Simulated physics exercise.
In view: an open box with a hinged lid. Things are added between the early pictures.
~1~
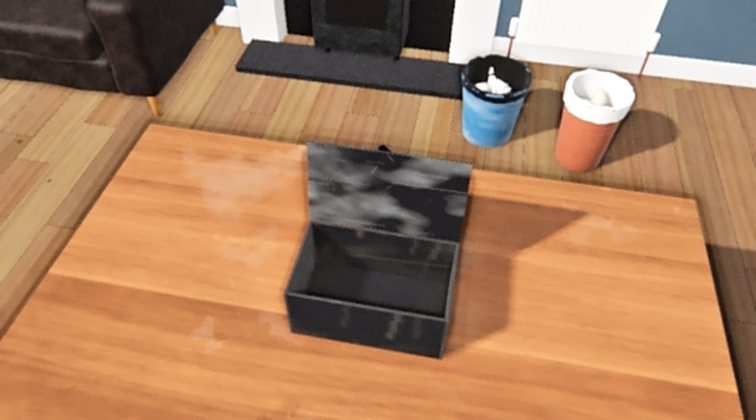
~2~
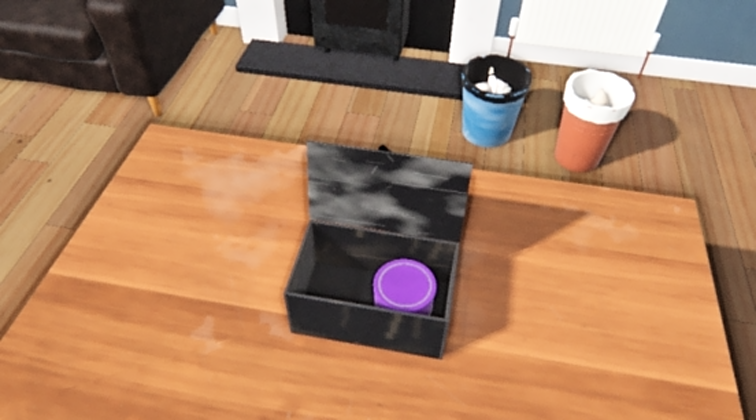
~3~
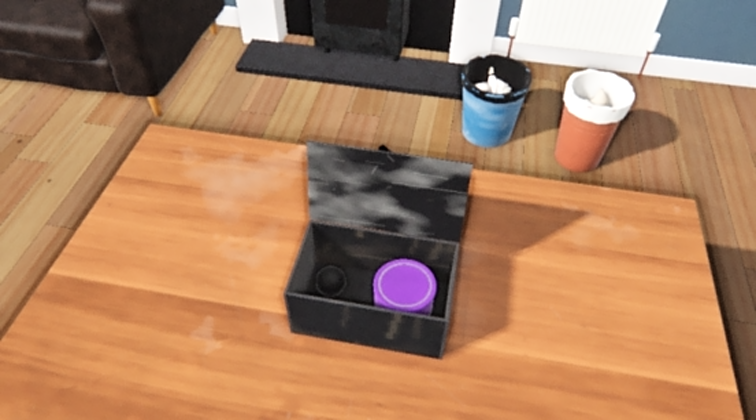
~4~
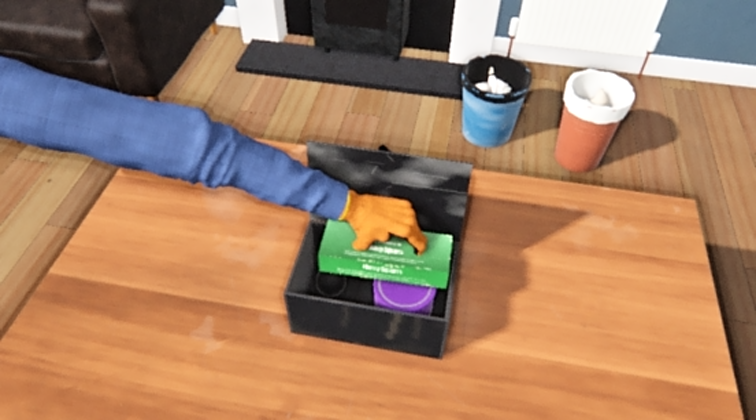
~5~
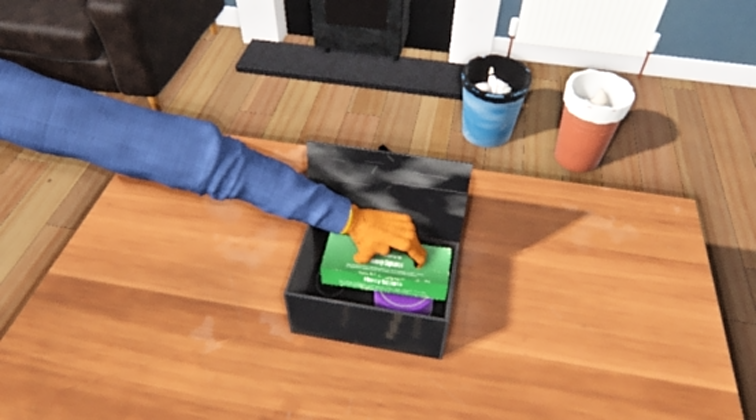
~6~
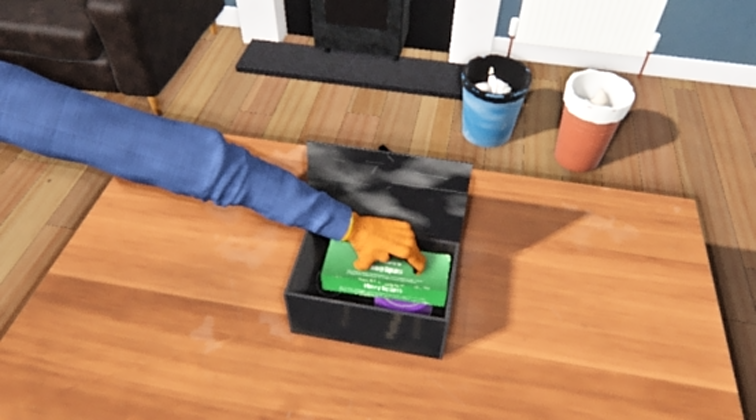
At first, an open black box sits empty on a wooden table, then a purple tub appears inside on the right, followed by a small dark round object on the left. An orange-gloved hand reaches in from the left and lowers a green carton slightly into the box, over the tub.
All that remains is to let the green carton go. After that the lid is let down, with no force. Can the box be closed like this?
Here the lid sits on the rim.
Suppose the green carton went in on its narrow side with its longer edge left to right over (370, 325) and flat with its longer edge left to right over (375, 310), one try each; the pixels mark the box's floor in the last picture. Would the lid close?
In the first case it will not close; in the second case it closes.
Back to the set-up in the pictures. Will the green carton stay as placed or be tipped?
The green carton keeps its pose.
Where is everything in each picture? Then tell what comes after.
In the first frame, the last thing is not in view yet.
In the second frame, the last thing is not in view yet; purple tub (404, 294).
In the third frame, the last thing is not in view yet; purple tub (404, 294).
The fourth frame shows on its way; green carton (386, 253).
The fifth frame shows on its way; green carton (387, 266).
The sixth frame shows in place under the hand; green carton (386, 272).
Then, 1.30 s after the last picture, lid 78° above the rim.
Then, 1.80 s after the last picture, lid 39° above the rim.
Then, 2.20 s after the last picture, lid shut.
At rest, lid shut; all 3 in place. Seen from the same camera at the end, green carton near (386, 273).
